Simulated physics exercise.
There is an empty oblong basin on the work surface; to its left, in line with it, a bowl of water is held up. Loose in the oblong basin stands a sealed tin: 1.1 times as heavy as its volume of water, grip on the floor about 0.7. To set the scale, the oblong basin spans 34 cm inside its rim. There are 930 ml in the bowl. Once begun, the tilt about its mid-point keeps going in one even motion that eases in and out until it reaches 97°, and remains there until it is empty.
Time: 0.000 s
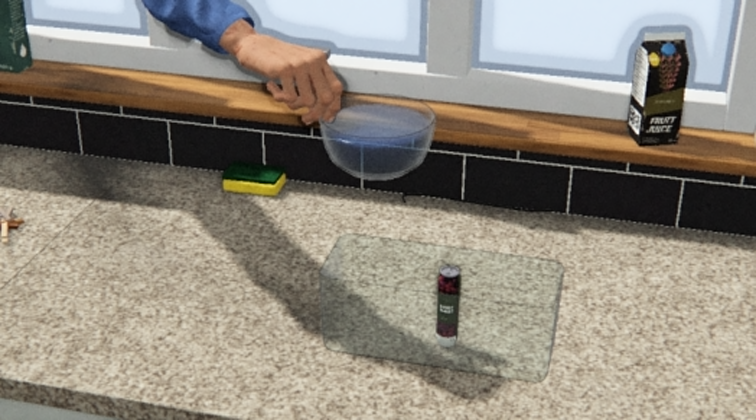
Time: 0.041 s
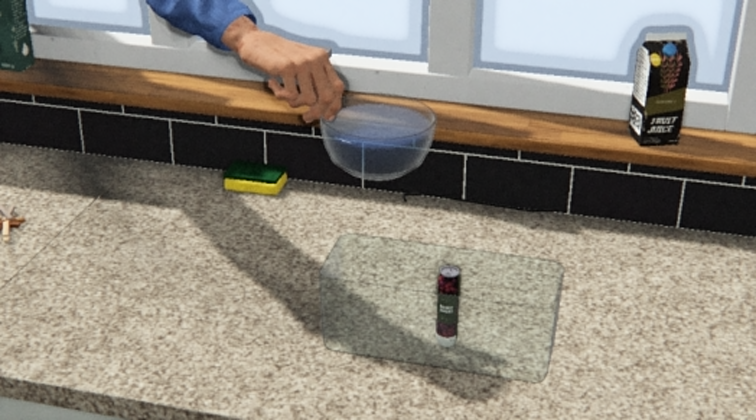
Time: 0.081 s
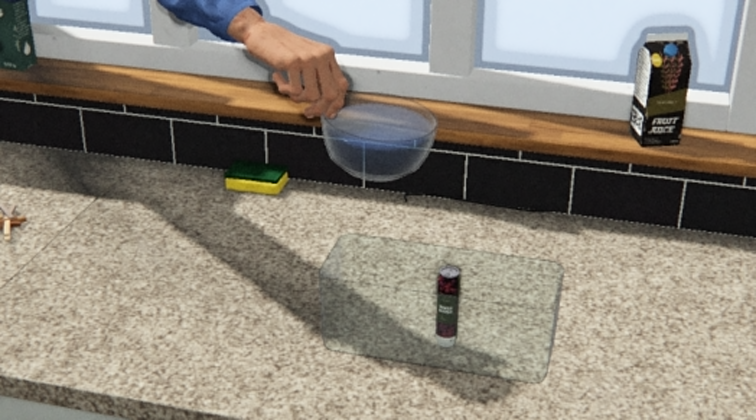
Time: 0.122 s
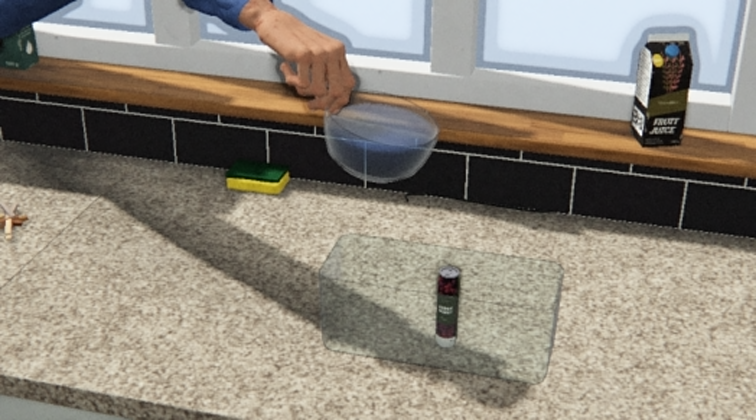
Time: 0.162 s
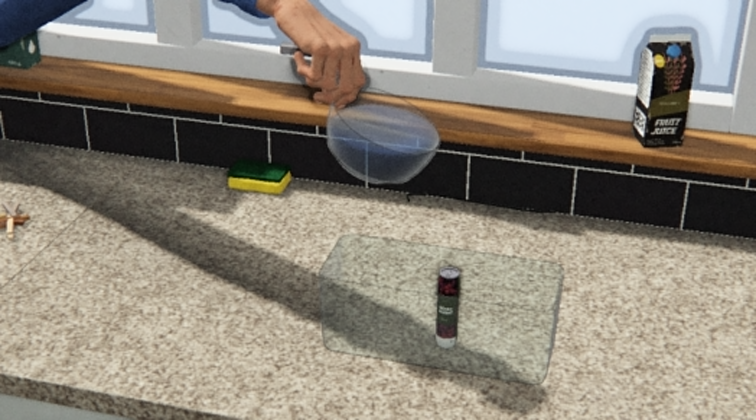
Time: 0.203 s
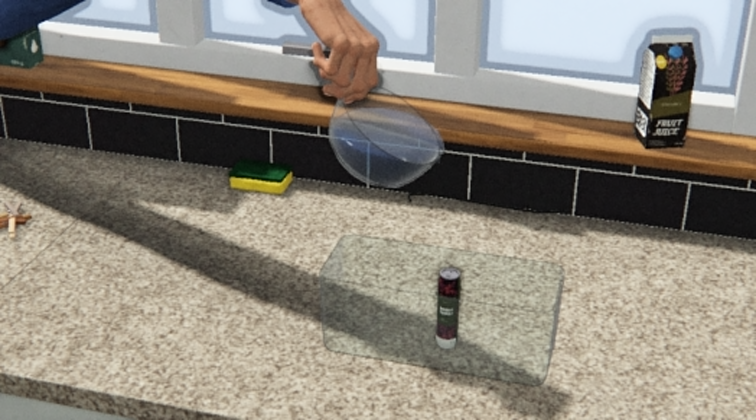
At first, a hand holds a clear bowl of bluish water nearly level above a speckled countertop, where a small dark tin stands at a glass-like rectangular basin. The hand then gradually turns the bowl, dipping its right side lower until it leans steeply.
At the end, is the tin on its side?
Looks like it can take it.
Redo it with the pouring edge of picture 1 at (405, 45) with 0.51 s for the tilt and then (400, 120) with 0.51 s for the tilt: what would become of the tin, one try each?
Trial 1 - tin stays standing; trial 2 - tin tips.
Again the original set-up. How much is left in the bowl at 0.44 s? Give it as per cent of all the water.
Still held: Roughly 20 % of the total.
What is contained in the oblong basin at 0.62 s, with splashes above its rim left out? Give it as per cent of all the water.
Near 82 in a hundred.
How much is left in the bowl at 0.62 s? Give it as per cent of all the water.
About 3 per cent.
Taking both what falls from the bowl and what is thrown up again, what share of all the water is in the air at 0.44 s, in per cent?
Near 64 per cent at that moment.
Then, 0.44 s in, the tilt is 93° and 20 per cent is still to pour; the tin stands where it began.
Then, 0.62 s in, the tilt is 97° and 3 per cent is still to pour; the tin stands where it began.
Then, 0.81 s in, the tilt is 97° and 0 per cent is still to pour; the tin stands where it began.
Then, 1.01 s in, the tilt is 97° and 0 per cent is still to pour; the tin stands where it began.
Finally, the tin stands where it began.
